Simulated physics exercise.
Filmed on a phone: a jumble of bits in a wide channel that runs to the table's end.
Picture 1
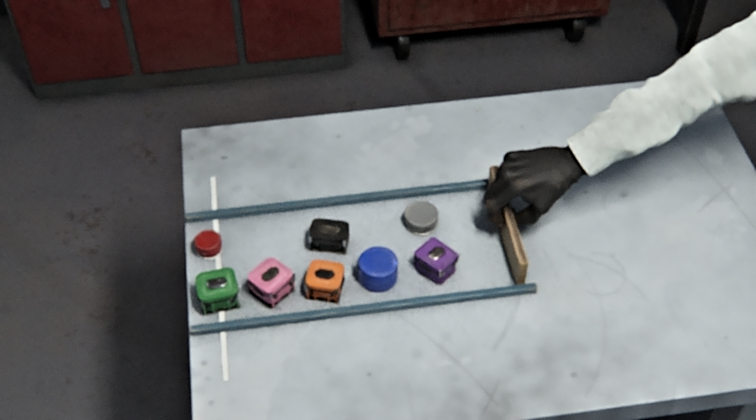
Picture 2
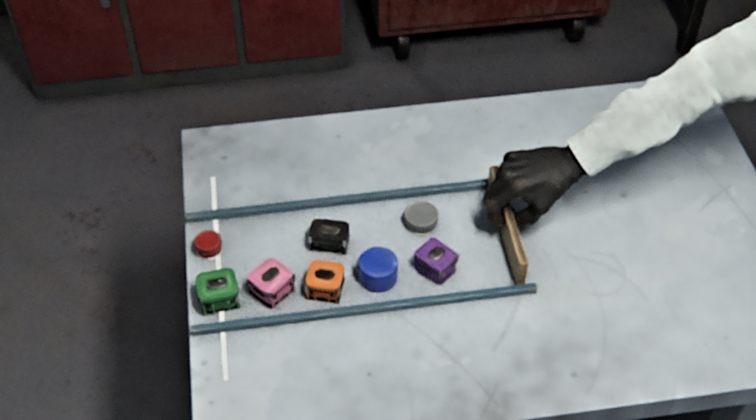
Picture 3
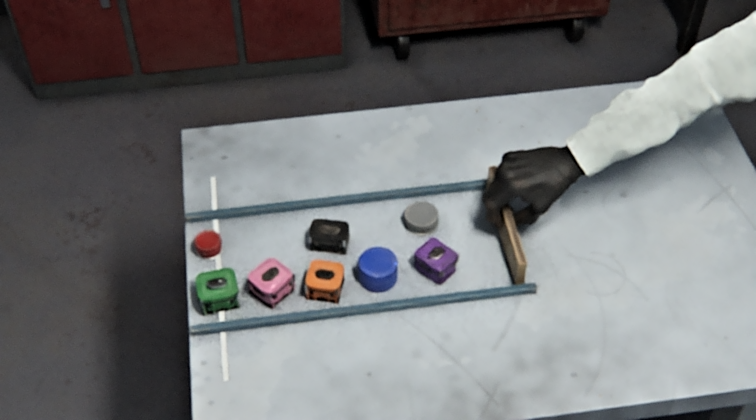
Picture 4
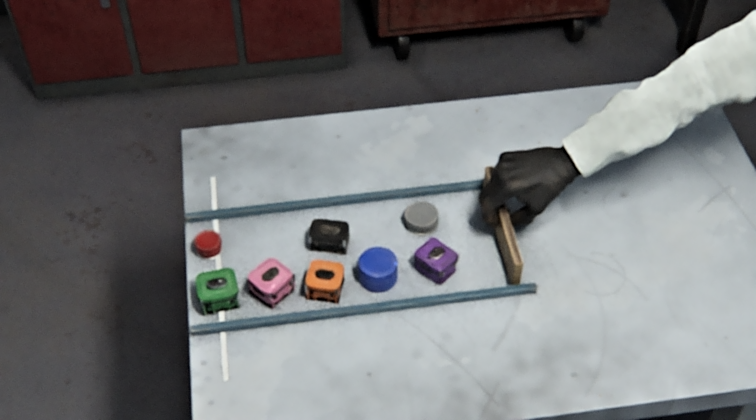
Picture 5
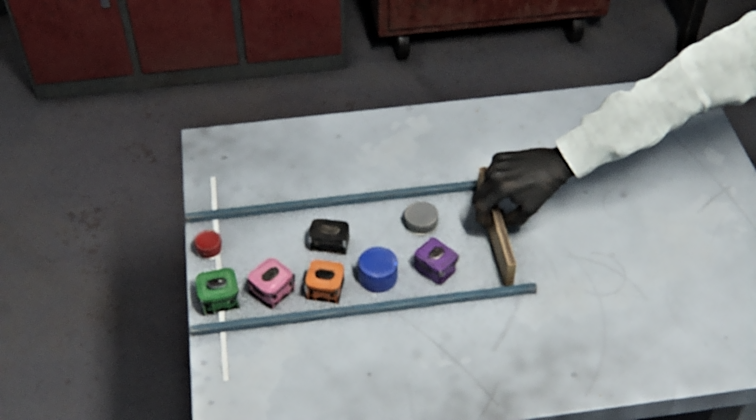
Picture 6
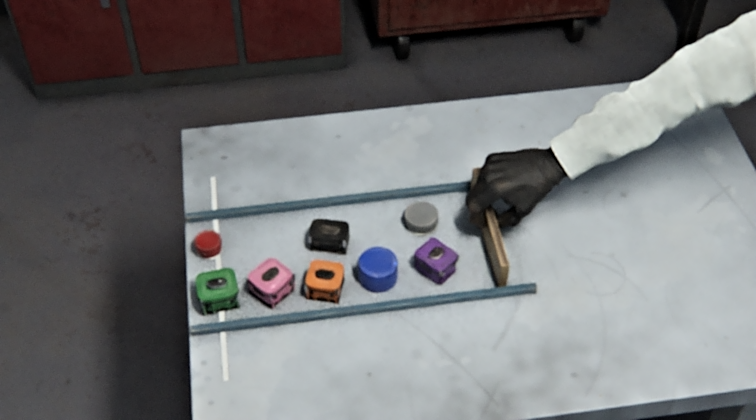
A wooden board, held upright by a black-gloved hand, rests between two rails at the right of a jumble of coloured cases and lids, then slides slightly left toward the purple case and grey pot. The other pieces, including the red tin and green case by the white tape, stay still.
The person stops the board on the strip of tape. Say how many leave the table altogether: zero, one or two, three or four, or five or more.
In the end the number that fall off is five or more.
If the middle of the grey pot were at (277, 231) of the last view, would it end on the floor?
The grey pot is kept.
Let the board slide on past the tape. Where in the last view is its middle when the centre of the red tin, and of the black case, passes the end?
Its middle is around (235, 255) and around (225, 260).
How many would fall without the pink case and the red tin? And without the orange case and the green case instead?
The counts: 4 and 4.
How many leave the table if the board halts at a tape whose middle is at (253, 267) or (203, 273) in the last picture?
Try by try, 3 and 6.
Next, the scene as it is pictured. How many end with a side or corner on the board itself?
The number is 2.
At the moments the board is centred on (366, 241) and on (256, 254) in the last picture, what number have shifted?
By then 7, and 8.
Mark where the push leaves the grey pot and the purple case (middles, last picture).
Near (199, 235) and (204, 280).
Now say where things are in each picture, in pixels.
Red tin (209, 245); green case (218, 291); pink case (271, 282); board (507, 224); tape (219, 271), in the first frame.
Green case (218, 291); orange case (325, 282), in the second frame.
Pink case (271, 282); grey pot (421, 218), in the third frame.
Red tin (209, 245); purple case (436, 261), in the fourth frame.
Green case (218, 291); blue lid (378, 270), in the fifth frame.
Red tin (209, 245); green case (218, 291); pink case (271, 282); board (489, 226); tape (219, 271), in the sixth frame.
A little later, none off yet; red tin at rest near (209, 245); green case at rest near (216, 291); pink case shifted a little near (258, 285).
When it is over, the number that fall off is five or more; down, blue lid, black case, orange case, pink case, green case and red tin.
